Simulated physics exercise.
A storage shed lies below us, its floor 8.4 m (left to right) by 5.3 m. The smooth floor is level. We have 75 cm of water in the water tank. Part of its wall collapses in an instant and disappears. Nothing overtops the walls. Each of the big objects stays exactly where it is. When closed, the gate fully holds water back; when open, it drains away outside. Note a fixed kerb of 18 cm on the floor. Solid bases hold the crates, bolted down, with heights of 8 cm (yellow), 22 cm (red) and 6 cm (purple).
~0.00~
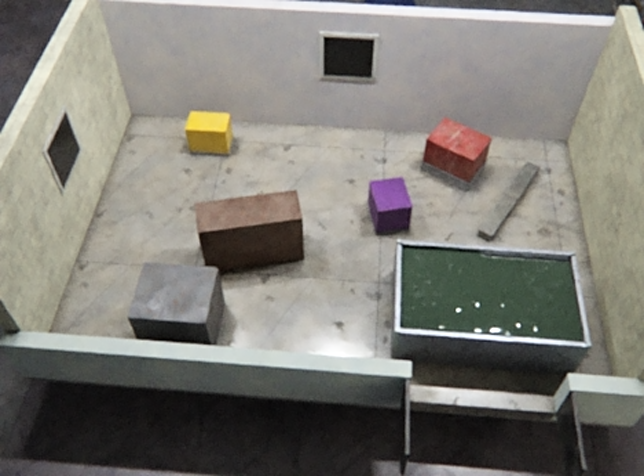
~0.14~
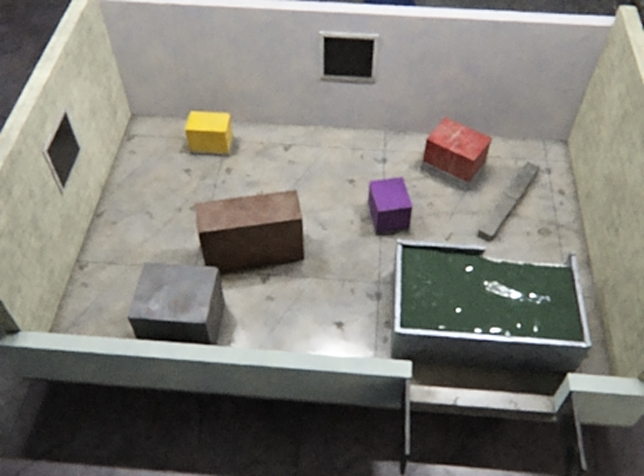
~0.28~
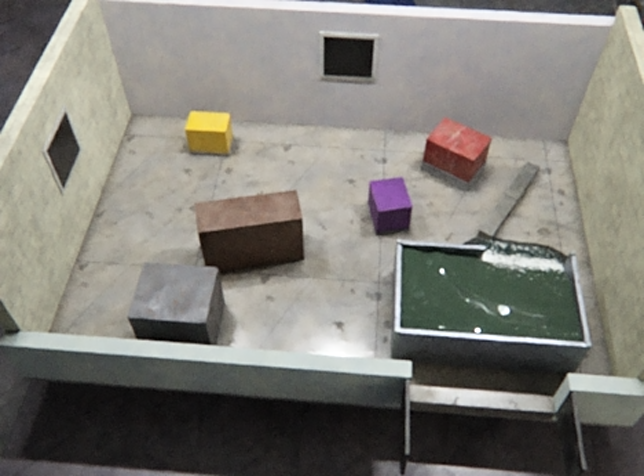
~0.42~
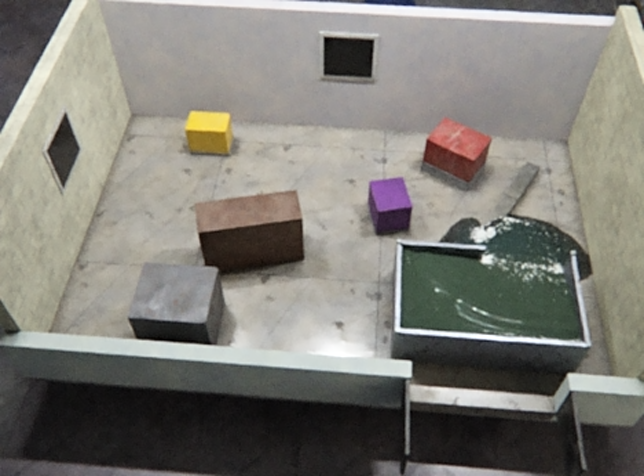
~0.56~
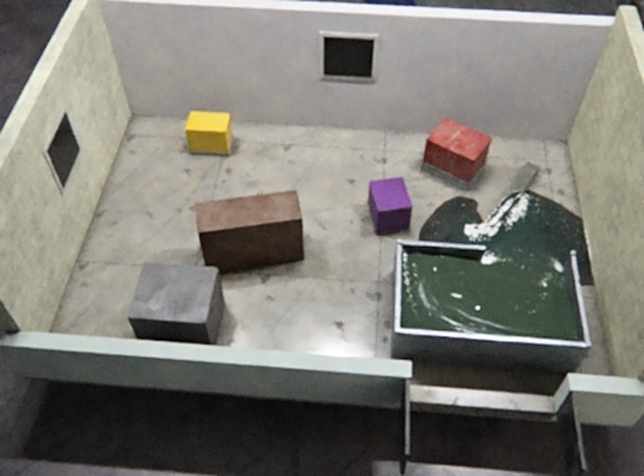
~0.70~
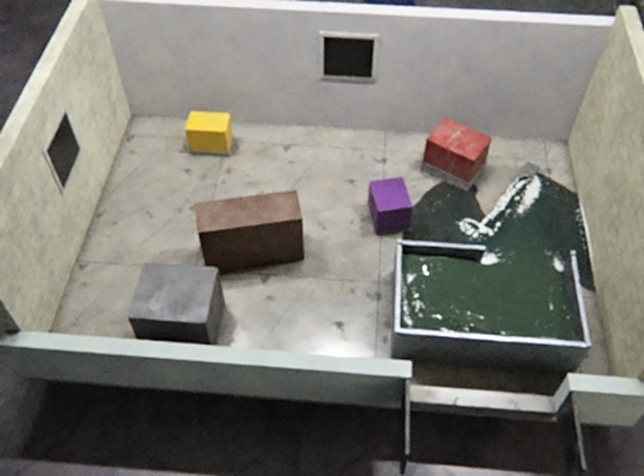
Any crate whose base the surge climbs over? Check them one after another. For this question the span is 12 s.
Yellow crate climbed over, red crate climbed over, purple crate climbed over.
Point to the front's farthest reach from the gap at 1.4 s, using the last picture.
That lands around (379, 140) in the last picture.
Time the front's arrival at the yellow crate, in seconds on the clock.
Yellow: 2.8 s.
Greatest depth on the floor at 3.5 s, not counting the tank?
Max depth: About 44 centimetres.
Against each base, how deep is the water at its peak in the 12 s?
Yellow 28 cm, red 35 cm, purple 18 cm at the peak.
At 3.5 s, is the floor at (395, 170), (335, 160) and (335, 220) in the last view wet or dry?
Going through the three points: Awash, then awash, then not yet touched.
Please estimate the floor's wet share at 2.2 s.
Around 30 per cent.
After 1.4 s water covers 20 % of the floor and is deepest (70 cm) near (560, 144); yellow plinth not reached, red plinth reached, purple plinth reached.
After 2.2 s water covers 30 % of the floor and is deepest (56 cm) near (551, 143); yellow plinth not reached, red plinth reached, purple plinth reached.
After 3.5 s water covers 45 % of the floor and is deepest (44 cm) near (455, 138); yellow plinth reached, red plinth reached, purple plinth reached.
After 7.0 s water covers 90 % of the floor and is deepest (18 cm) near (606, 401); yellow plinth reached, red plinth reached, purple plinth reached.
After 12.0 s water covers 100 % of the floor and is deepest (10 cm) near (198, 258); highest at the yellow plinth 28 cm, highest at the red plinth 35 cm, highest at the purple plinth 18 cm.
